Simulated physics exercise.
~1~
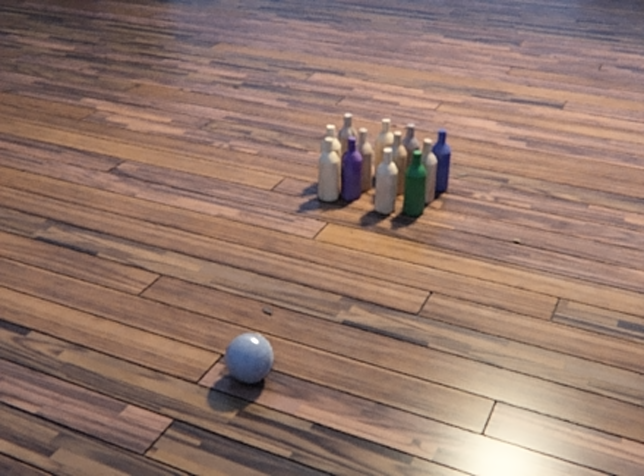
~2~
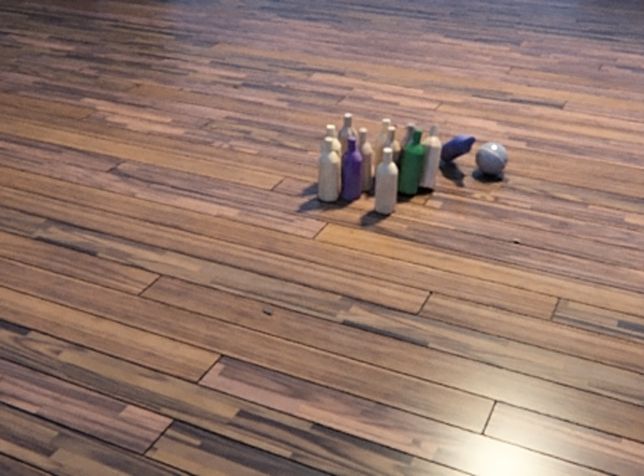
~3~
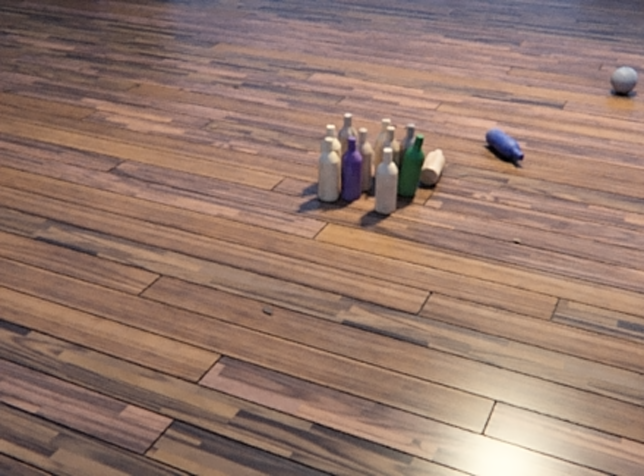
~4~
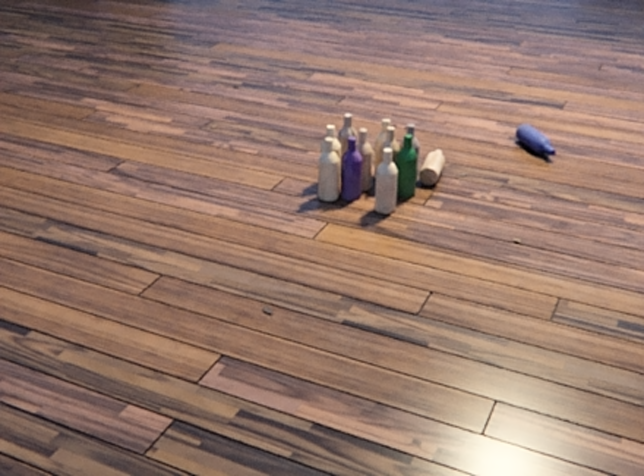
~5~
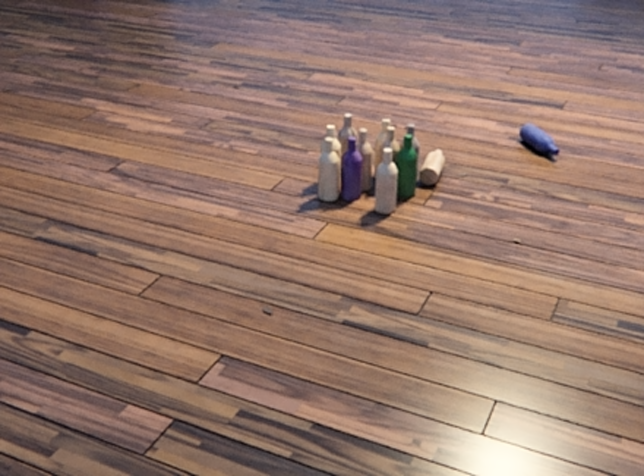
Grey ball rolling into a cluster of bottle-shaped skittles, toppling a blue and a pale one, then rolling away out of view.
